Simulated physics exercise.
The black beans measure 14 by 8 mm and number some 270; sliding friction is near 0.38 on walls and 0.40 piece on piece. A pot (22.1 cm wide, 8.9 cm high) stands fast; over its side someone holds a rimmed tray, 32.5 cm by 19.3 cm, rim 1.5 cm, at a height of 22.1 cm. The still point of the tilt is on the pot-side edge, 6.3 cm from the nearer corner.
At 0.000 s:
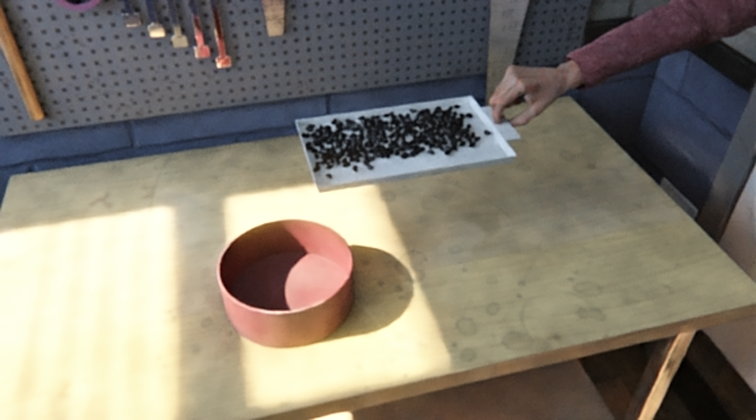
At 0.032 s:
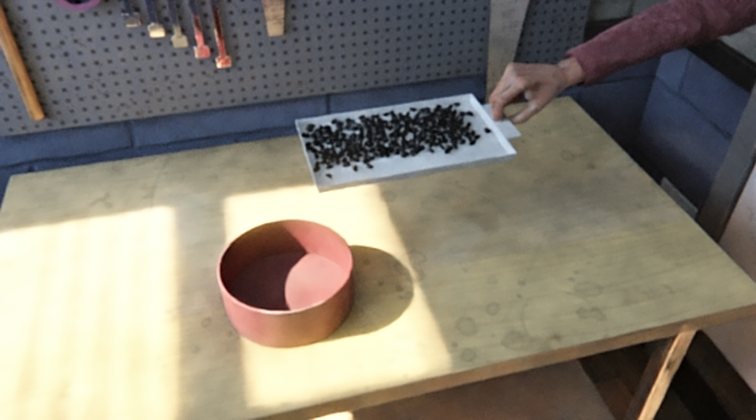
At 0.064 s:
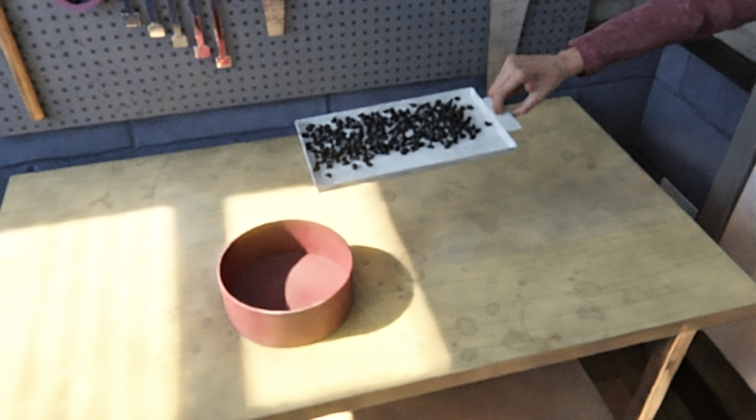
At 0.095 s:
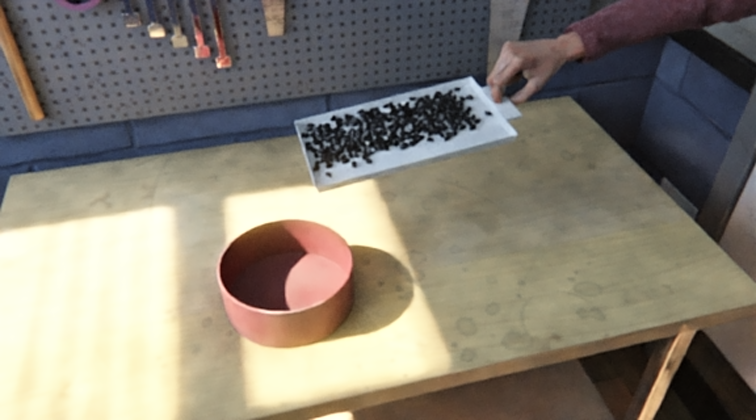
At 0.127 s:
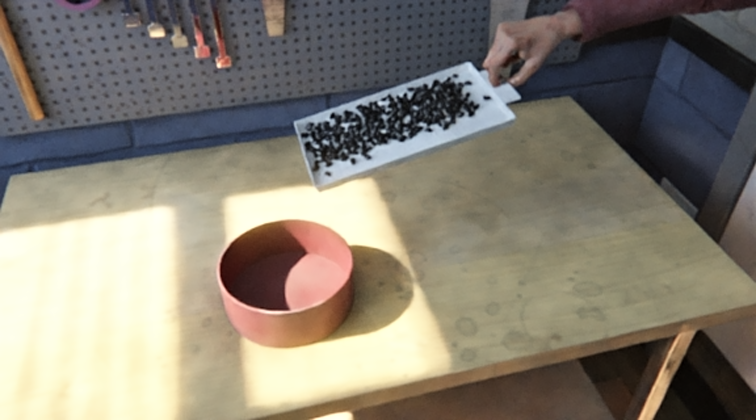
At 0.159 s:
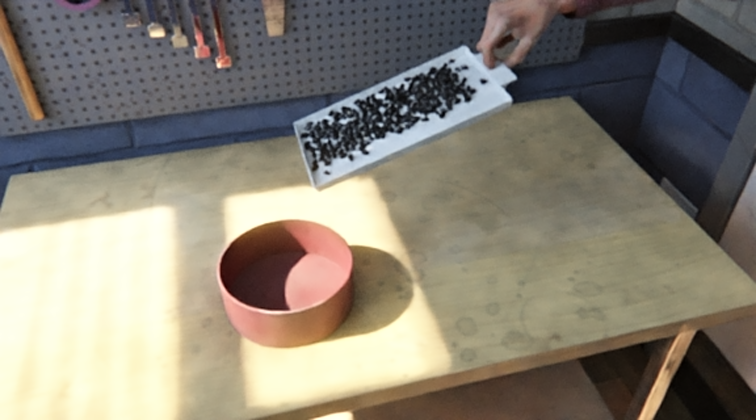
A hand in a dark red sleeve reaches in from the upper right, gripping the end of a white rimmed tray scattered with black beans above a sunlit wooden workbench, seen from a raised, still view. An empty reddish round pot sits below left, with tools on a grey pegboard behind. The hand raises the tray's right end, slowly then faster, while its left end stays nearly in place.
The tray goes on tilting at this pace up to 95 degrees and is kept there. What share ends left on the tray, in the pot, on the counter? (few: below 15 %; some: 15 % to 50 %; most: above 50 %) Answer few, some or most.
Tray: Few, pot: Some, counter: Most.
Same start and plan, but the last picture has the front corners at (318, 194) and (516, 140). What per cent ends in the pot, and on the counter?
Pot 70, counter 30.
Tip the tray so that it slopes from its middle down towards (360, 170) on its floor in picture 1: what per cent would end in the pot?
About 95 per cent.
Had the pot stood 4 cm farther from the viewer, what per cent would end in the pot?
Then about 50 per cent.
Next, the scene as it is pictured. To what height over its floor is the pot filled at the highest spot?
Roughly 1.0 cm.
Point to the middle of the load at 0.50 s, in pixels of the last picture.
Near (298, 136).
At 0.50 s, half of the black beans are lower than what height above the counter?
Roughly 24 cm.
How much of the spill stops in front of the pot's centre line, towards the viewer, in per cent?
Some 0 per cent.
After 0.36 s, tilt 57 degrees; the tray holds 100 %, the pot 0 %.
Then, at 0.50 s, tilt 84 degrees; the tray holds 95 %, the pot 0 %.
Then, at 0.77 s, tilt 95 degrees; the tray holds 0 %, the pot 25 %.
By 2.2 s all is still; tray 0 %, pot 25 %, counter 75 %.
